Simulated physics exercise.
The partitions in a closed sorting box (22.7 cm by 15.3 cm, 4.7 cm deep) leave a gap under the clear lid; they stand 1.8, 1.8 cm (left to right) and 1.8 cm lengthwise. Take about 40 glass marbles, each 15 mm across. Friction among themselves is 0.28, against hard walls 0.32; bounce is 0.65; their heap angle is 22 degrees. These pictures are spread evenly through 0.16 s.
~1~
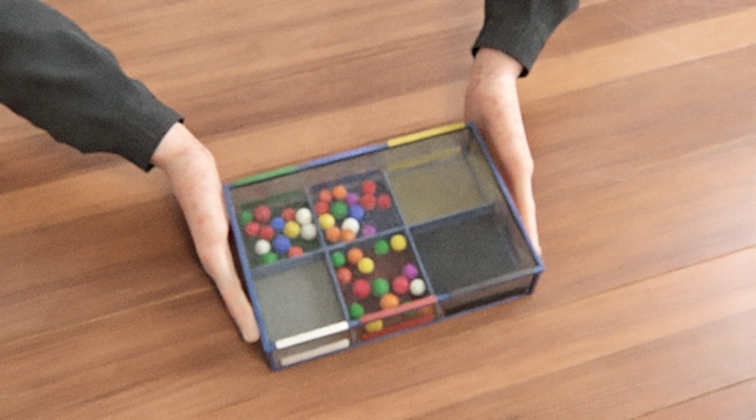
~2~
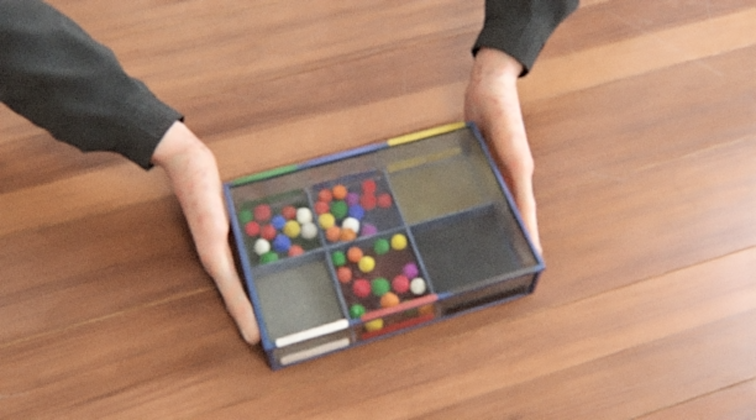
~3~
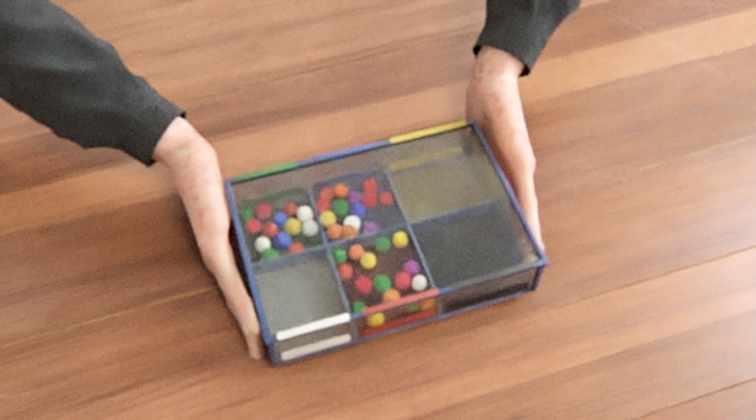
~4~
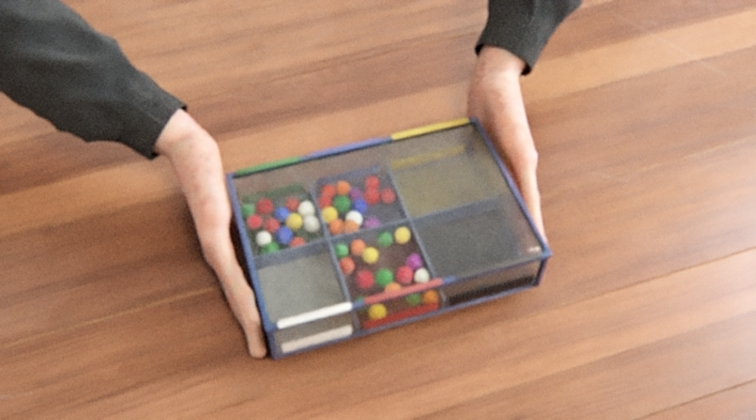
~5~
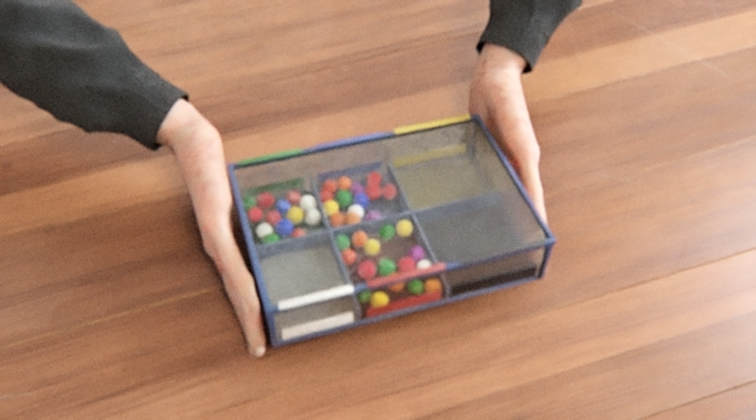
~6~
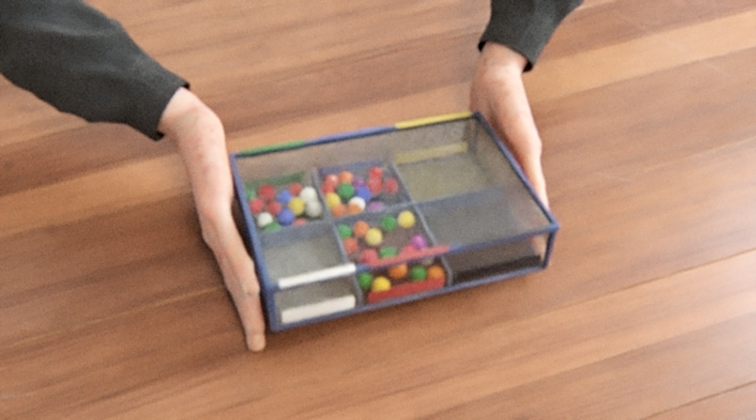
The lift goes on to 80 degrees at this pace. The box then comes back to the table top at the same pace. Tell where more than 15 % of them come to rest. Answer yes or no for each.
Red: No, blue: Yes, green: Yes, yellow: Yes, white: No, black: No.
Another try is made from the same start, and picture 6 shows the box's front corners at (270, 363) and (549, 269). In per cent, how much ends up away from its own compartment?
About 45 per cent.
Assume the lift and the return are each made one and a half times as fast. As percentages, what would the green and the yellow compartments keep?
Outcome, in per cent - green: 25; yellow: 35.
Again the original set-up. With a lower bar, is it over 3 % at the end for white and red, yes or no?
White: False; red: True.
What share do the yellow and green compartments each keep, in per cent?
Yellow: 30; green: 25.
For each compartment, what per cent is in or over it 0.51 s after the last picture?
In per cent: Red 35; blue 35; green 30; yellow 0; white 0; black 0.
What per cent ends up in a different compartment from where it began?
That comes to close to 40 percent.
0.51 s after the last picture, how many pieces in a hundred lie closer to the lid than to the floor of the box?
I'd say around 10 percent of the pieces.
Then, 0.51 s after the last picture, tilt 80 degrees; red 35 %, blue 35 %, green 30 %.
Then, 0.85 s after the last picture, tilt 34 degrees; red 5 %, blue 35 %, green 25 %, yellow 30 %.
Then, 1.28 s after the last picture, tilt 0 degrees; red 5 %, blue 35 %, green 25 %, yellow 30 %.
In the end, red 5 %, blue 35 %, green 25 %, yellow 30 %, white 0 %, black 0 %.
